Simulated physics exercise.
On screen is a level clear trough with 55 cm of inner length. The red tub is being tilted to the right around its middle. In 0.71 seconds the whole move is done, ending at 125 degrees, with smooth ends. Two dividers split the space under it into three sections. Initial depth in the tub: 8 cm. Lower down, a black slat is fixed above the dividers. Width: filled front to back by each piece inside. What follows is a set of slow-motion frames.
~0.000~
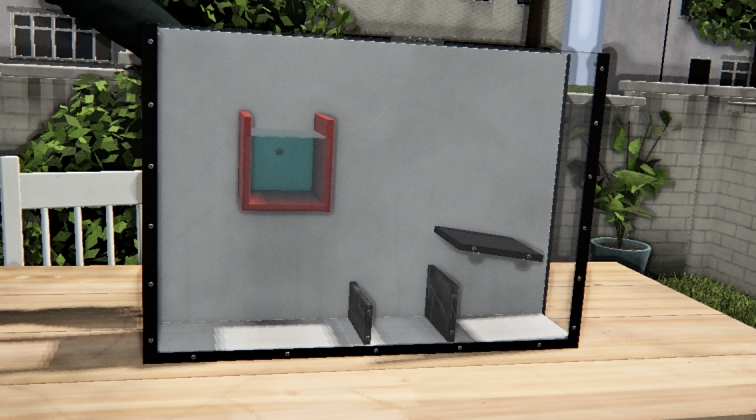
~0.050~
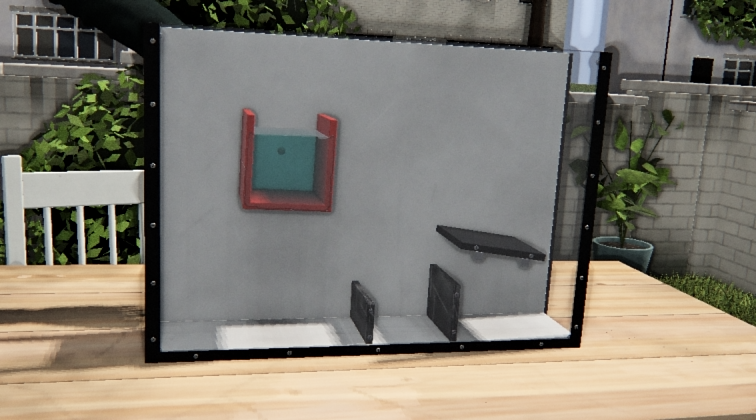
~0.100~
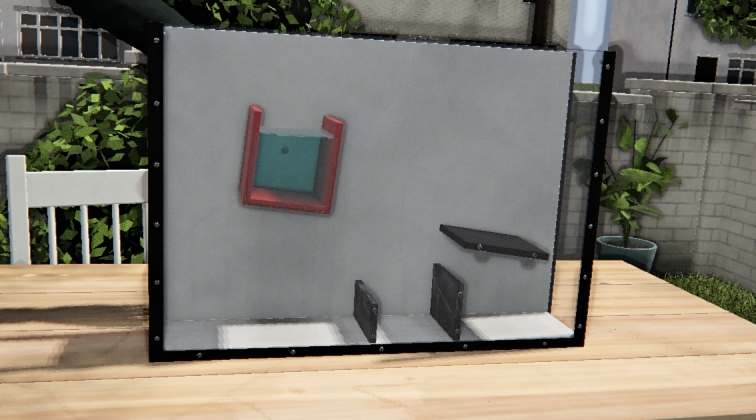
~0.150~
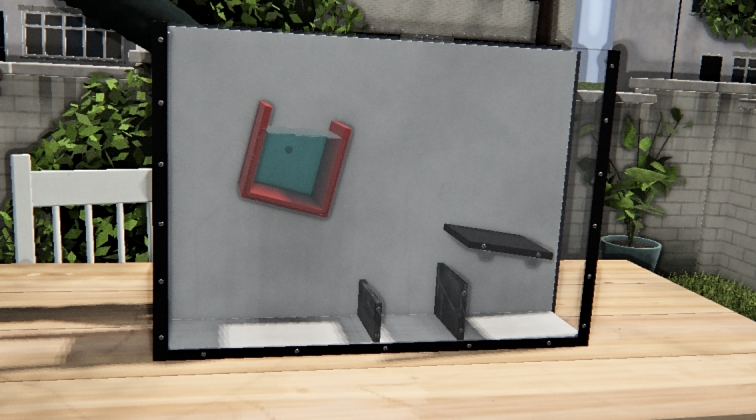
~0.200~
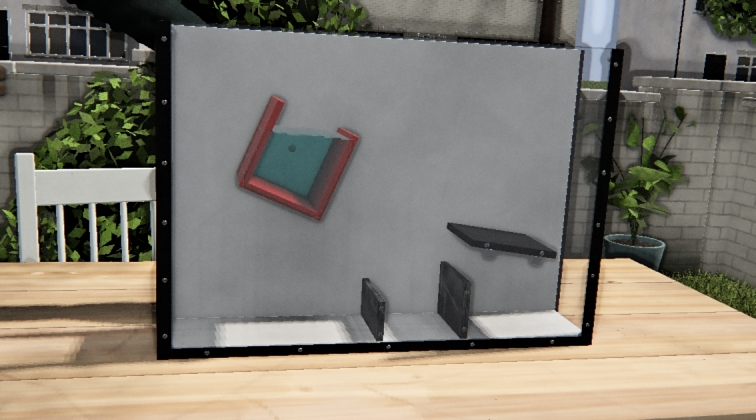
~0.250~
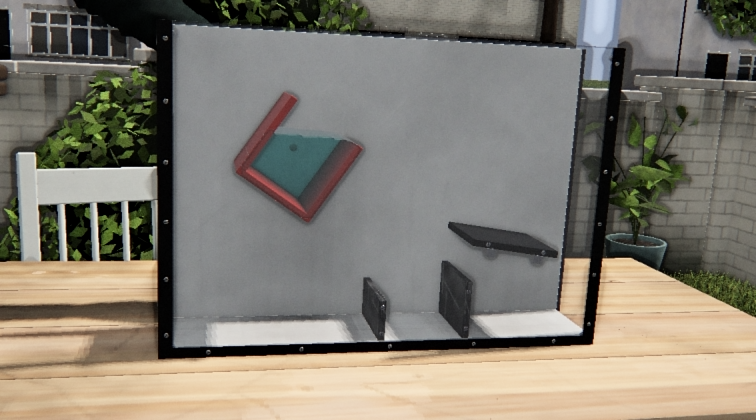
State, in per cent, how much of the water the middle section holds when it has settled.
40 %.
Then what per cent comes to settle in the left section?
Around 56 percent.
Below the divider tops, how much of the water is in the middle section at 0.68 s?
Share below divider tops: Approx. 50 %.
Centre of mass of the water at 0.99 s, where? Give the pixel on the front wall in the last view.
Near (338, 311).
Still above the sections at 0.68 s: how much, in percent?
Close to 30 in a hundred.
After 0.44 s 99 per cent has yet to come down; below, left 0, middle 1, right 0.
After 0.68 s 31 per cent has yet to come down; below, left 20, middle 49, right 0.
After 0.99 s 13 per cent has yet to come down; below, left 46, middle 40, right 1.
In the end the left section holds 56, the middle 41 and the right 4 per cent.
